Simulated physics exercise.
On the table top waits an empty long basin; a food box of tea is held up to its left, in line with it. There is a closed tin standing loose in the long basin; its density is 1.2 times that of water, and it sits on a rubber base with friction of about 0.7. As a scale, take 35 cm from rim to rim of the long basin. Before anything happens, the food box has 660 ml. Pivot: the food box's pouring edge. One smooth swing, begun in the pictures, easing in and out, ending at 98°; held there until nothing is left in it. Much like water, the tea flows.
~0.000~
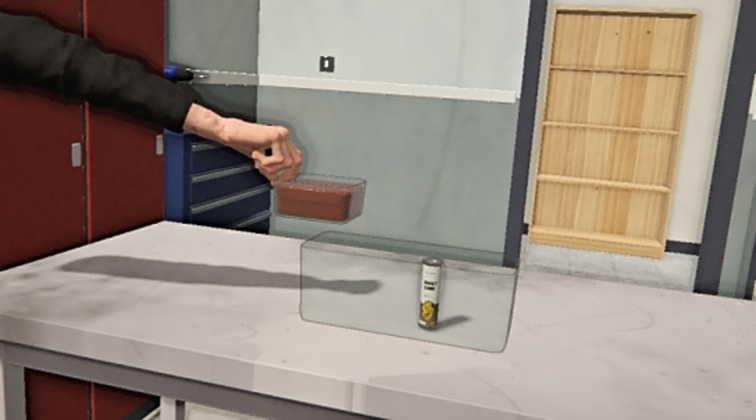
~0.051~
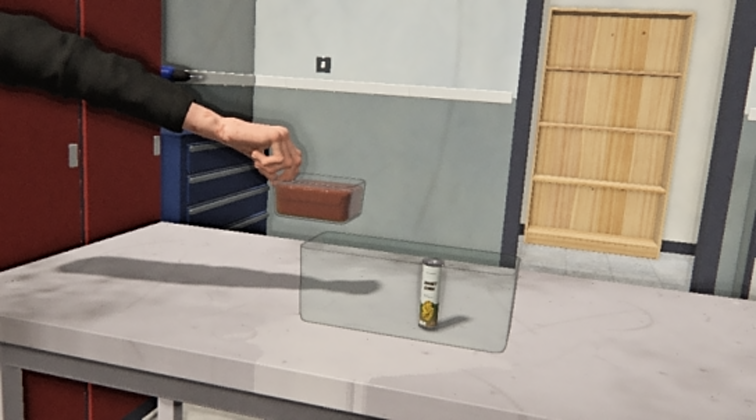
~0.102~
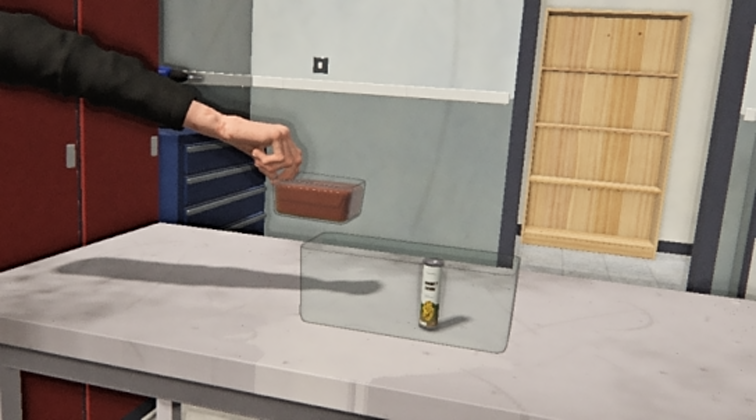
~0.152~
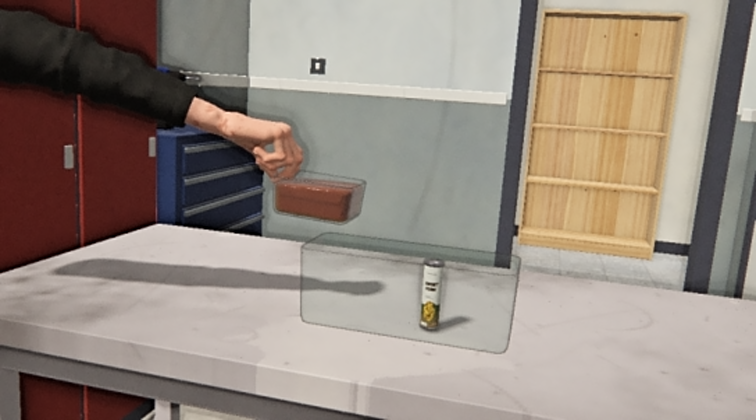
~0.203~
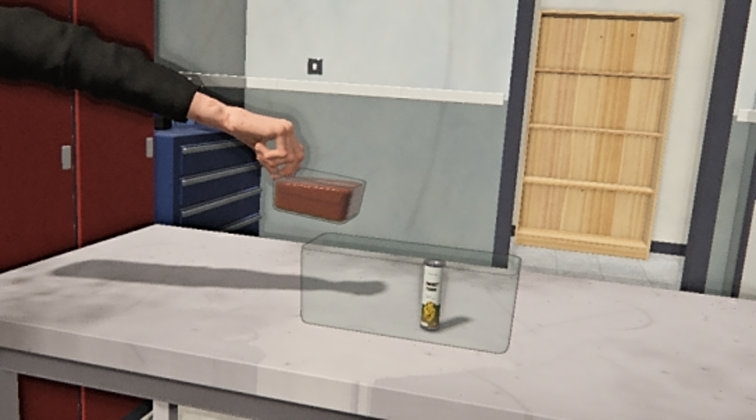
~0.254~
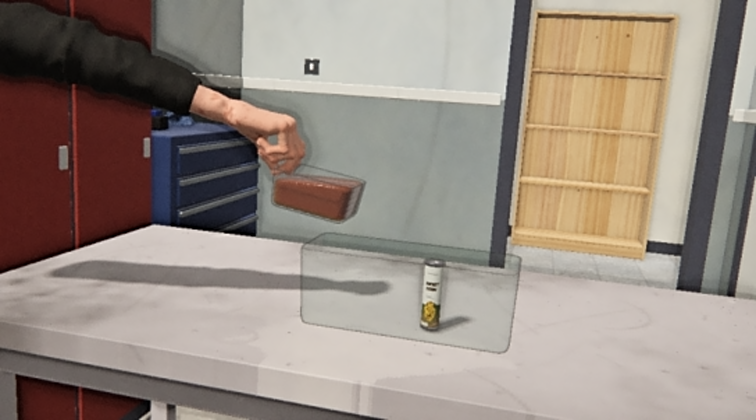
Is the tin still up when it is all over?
Yes. It does not keel over.
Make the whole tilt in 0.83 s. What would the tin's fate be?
Outcome - the tin remains standing.
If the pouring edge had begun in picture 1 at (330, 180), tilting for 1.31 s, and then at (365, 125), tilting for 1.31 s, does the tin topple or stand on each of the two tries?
Trial 1 - tin stays standing; trial 2 - tin stays standing.
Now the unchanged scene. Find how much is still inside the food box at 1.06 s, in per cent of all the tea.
About 10 percent.
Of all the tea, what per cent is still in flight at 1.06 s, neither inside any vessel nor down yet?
Something like 8 per cent is in the air then.
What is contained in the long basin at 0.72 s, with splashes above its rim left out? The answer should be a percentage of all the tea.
The basin holds roughly 16 in a hundred parts at that moment.
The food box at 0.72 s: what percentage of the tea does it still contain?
Some 52 % of it is still there.
By 0.72 s the tilt is 57° and 52 per cent is still to pour; the tin stands where it began.
By 1.06 s the tilt is 90° and 10 per cent is still to pour; the tin stands where it began.
By 1.42 s the tilt is 98° and 0 per cent is still to pour; the tin stands where it began.
By 1.81 s the tilt is 98° and 0 per cent is still to pour; the tin stands where it began.
At rest the tin stands where it began.
